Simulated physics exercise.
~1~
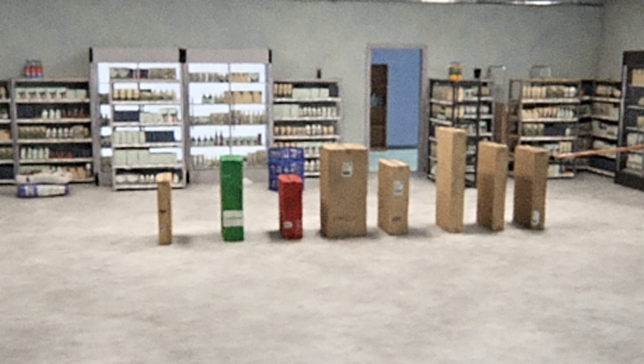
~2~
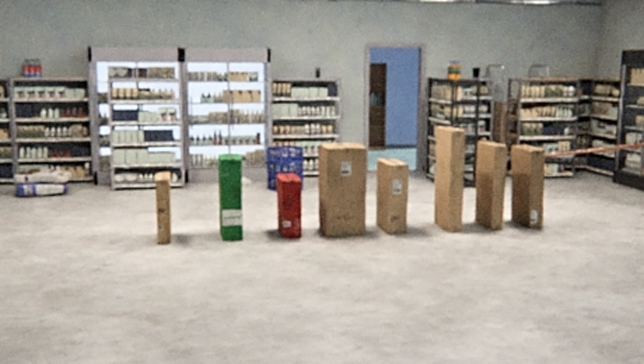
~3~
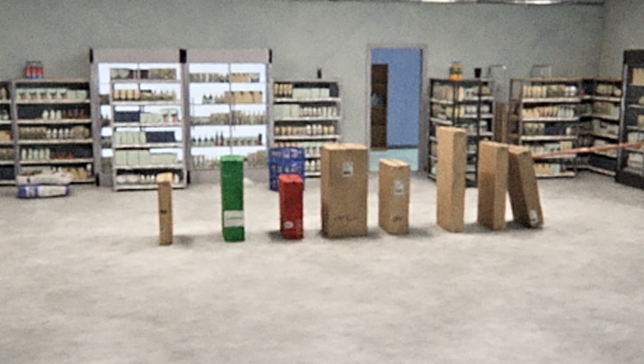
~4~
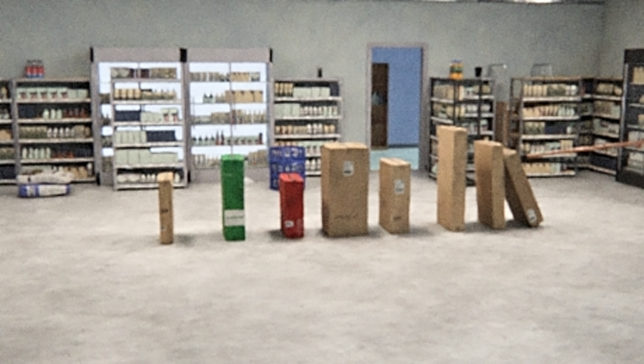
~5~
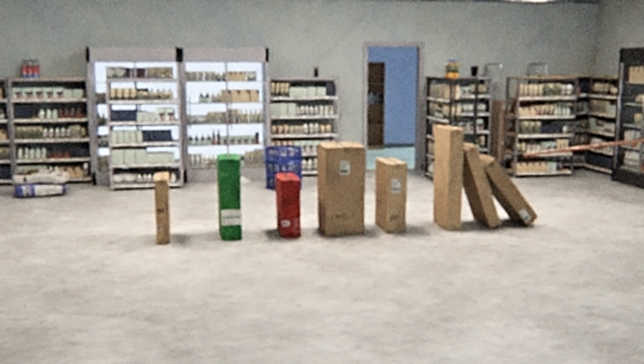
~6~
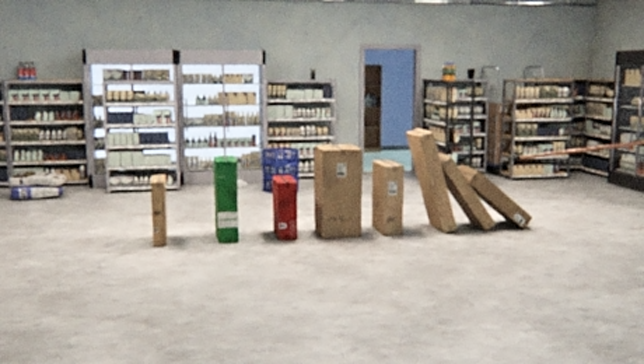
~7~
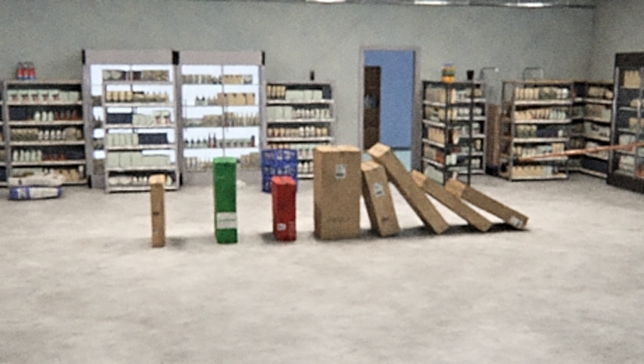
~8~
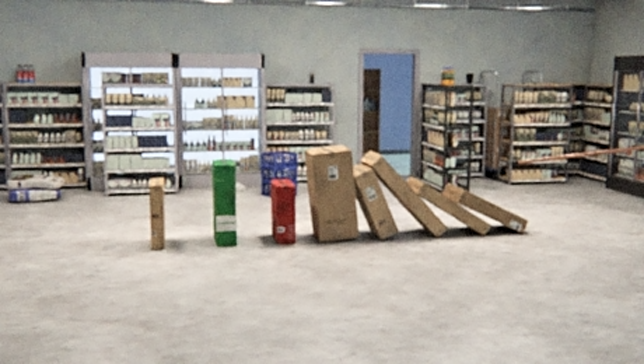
In a shop with stocked shelves, lit cabinets and a blue doorway, eight upright cartons stand in a row on a pale floor, most of them brown, one green and one red. A thin pole reaches in from the right beside the last carton, which tips to the left against its neighbour. That one leans too and knocks the tall carton next to it, which tilts onto a shorter one. The shorter carton leans into the wide carton. By the end, the right-hand cartons lie slumped over one another, the wide one tilts slightly, and the red, green and narrow brown cartons still stand.
